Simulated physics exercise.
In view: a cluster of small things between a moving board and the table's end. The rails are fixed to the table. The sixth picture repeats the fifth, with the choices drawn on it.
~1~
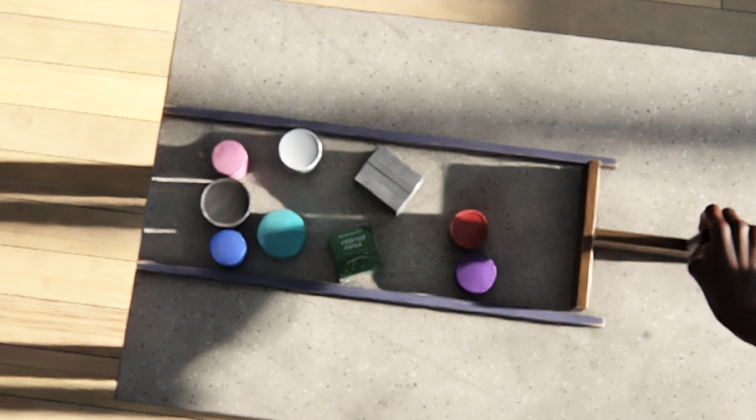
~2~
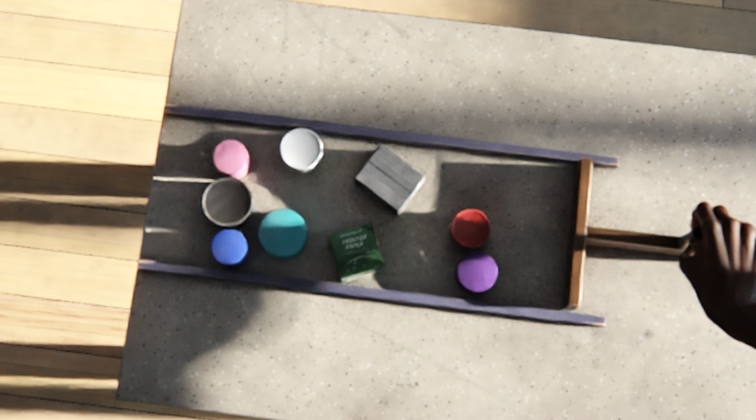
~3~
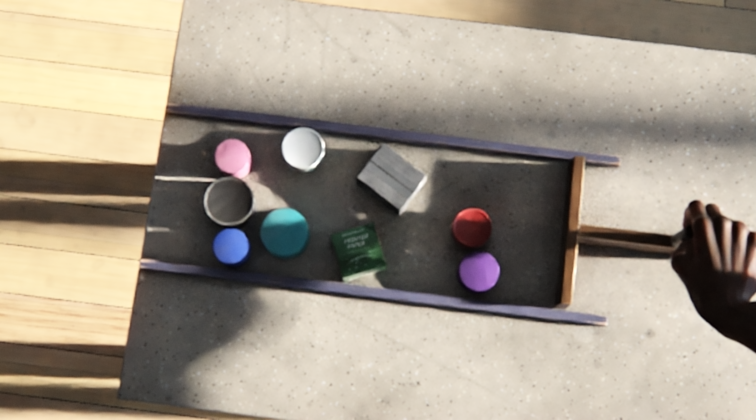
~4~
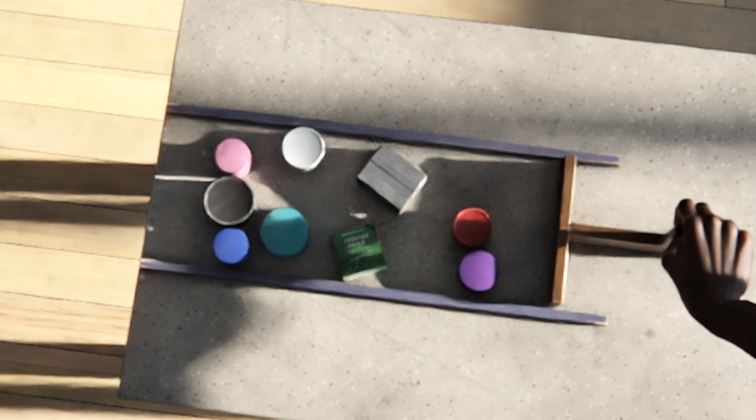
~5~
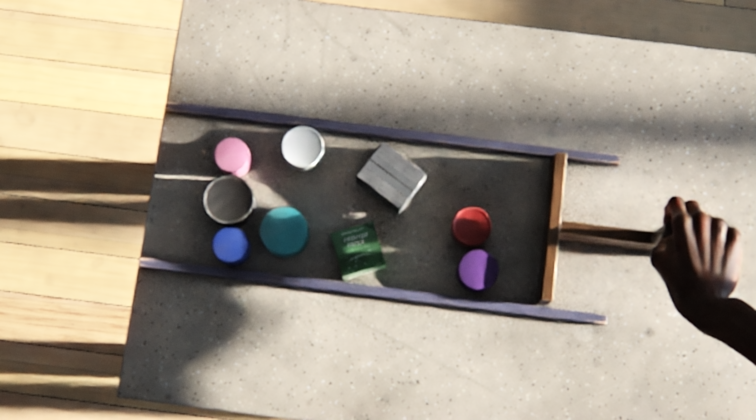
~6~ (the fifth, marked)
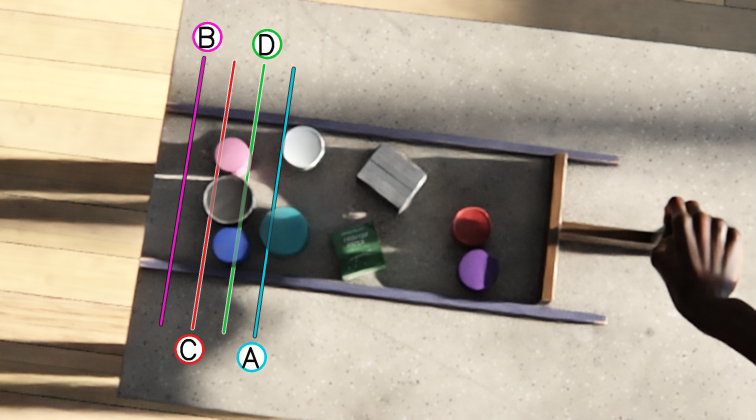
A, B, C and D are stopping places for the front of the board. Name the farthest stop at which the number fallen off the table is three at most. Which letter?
Stop at D.
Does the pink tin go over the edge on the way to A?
No.
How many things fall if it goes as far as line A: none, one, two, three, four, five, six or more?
One.
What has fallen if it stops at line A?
The black jar.
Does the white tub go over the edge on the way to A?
No.
On the marked copy, A at (275, 199); B at (183, 188); C at (214, 192); D at (244, 196).
Following D. Soon after the start, board (444, 212); purple tin (411, 263); red tub (416, 222).
Later, board (332, 198); black jar (188, 176); turquoise tin (228, 203).
In the end, board (245, 188); pink tin over the edge; black jar over the edge; two fallen.
As for the rest, A is within the limit but short; B drops six; C drops five.
